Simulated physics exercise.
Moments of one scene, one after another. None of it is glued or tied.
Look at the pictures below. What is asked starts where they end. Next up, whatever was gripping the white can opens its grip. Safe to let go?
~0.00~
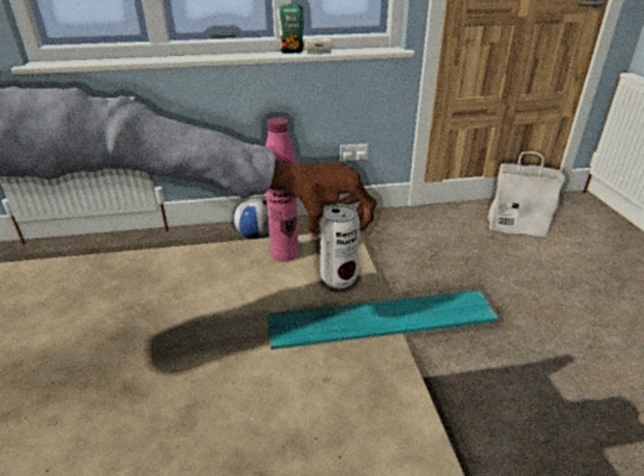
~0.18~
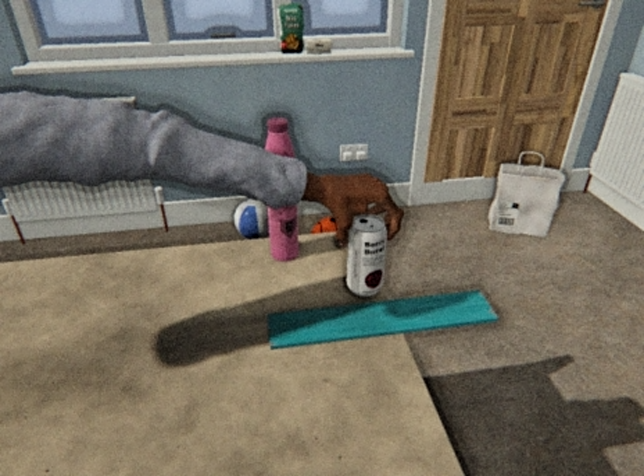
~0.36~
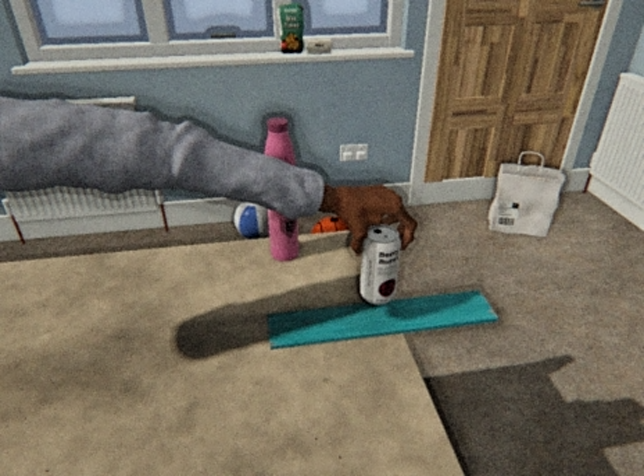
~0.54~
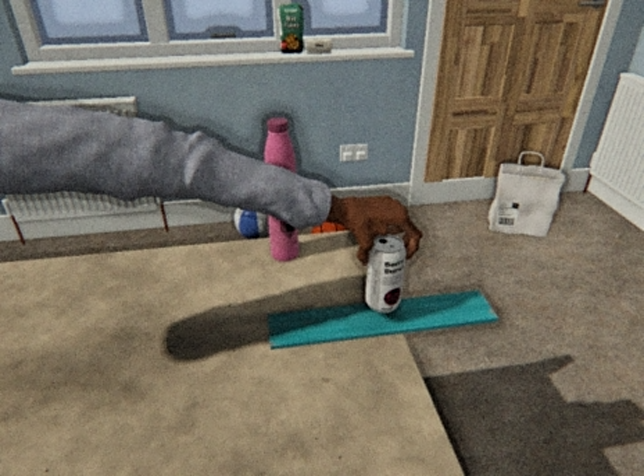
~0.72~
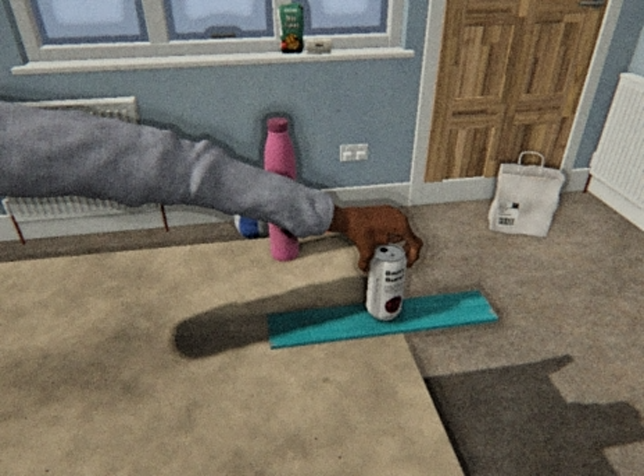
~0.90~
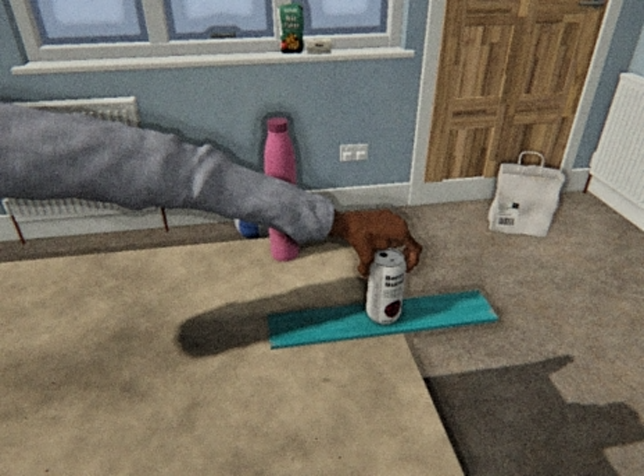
I expect it to remain in place.
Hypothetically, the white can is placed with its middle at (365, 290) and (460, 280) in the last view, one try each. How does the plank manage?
It remains balanced the first time and falls the second time.
After 1.50 s, no change.
After 2.20 s, white can resting near (386, 288).
In the end (3.5 s), all 3 unmoved. At the end, from the last picture's camera, white can near (386, 288). The plank keeps its balance.
